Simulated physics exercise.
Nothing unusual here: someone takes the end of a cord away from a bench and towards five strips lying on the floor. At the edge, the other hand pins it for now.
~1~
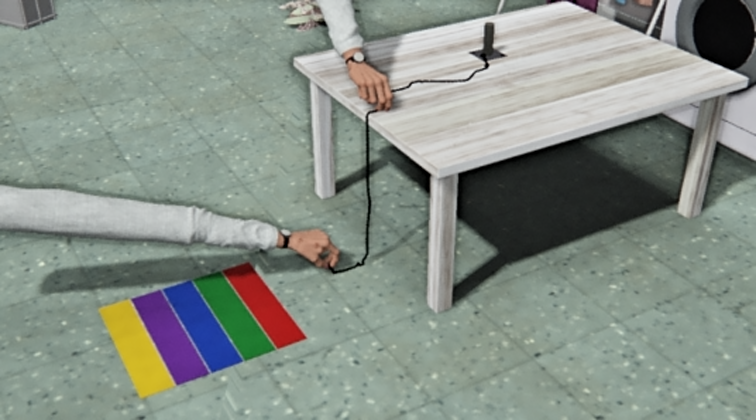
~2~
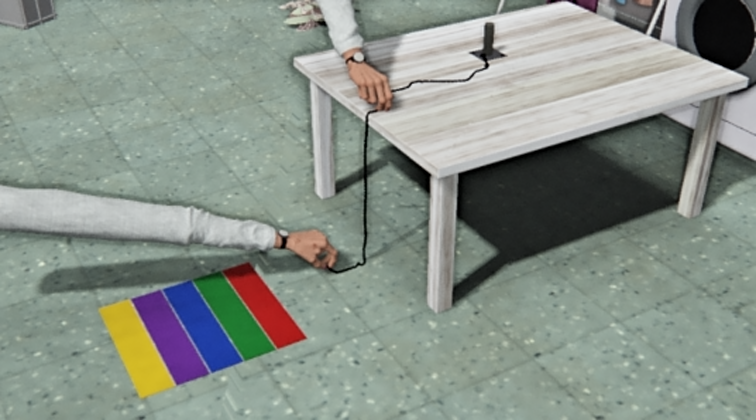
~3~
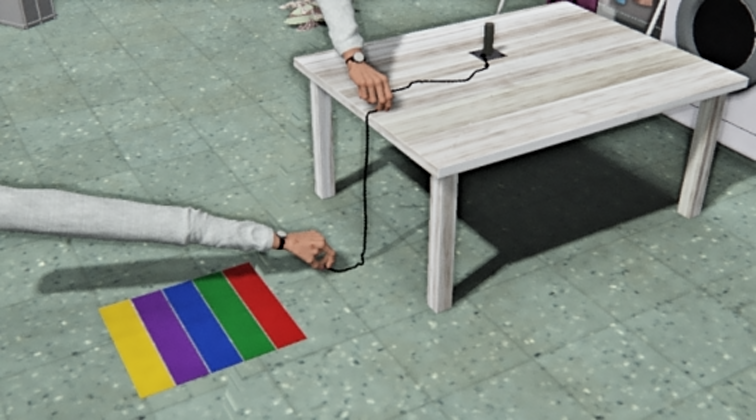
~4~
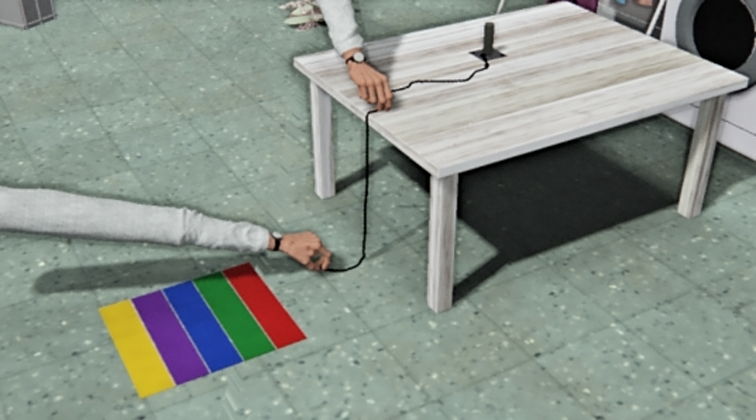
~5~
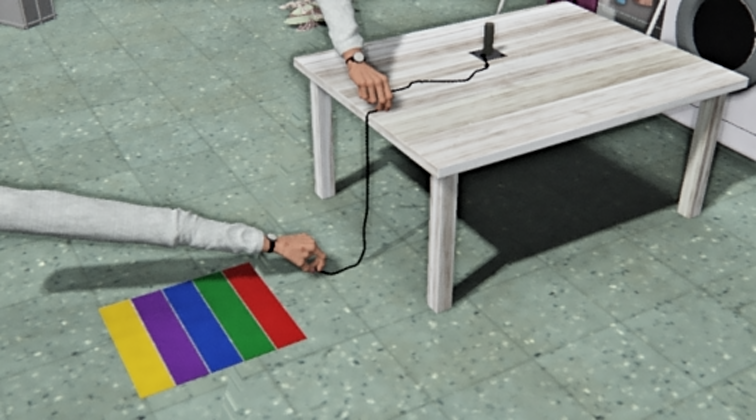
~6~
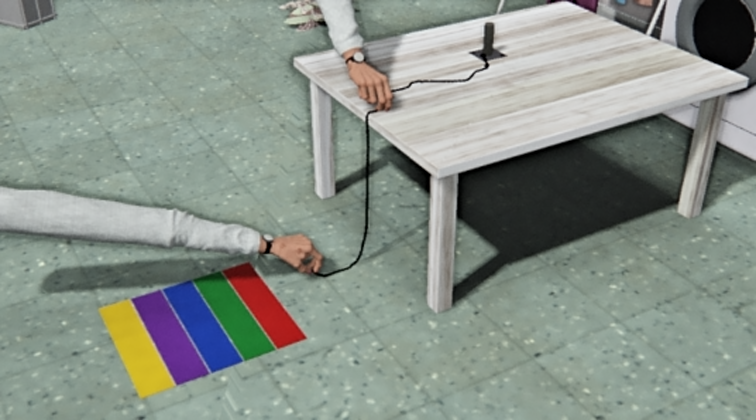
A hand slowly draws a black cord's end slightly left while another pins it on the table.
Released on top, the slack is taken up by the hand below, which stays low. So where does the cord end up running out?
Over purple.
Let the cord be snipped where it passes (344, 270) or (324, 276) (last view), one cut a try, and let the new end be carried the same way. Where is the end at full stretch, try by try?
In turn, around (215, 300) and around (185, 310).
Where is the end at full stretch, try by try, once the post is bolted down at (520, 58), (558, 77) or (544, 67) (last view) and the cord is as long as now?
The places come out near (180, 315), (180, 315) and (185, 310).
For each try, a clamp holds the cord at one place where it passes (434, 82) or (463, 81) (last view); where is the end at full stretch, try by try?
Approximately (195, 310) and (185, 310), respectively.
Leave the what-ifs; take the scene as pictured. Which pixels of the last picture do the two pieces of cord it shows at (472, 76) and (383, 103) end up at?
Final positions are (441, 74) and (347, 125), in that order.
Soon after, end near (212, 303); over green.
Then, end near (178, 314); over purple.
At full stretch, end near (157, 321); over purple. It gets as far as the purple strip.
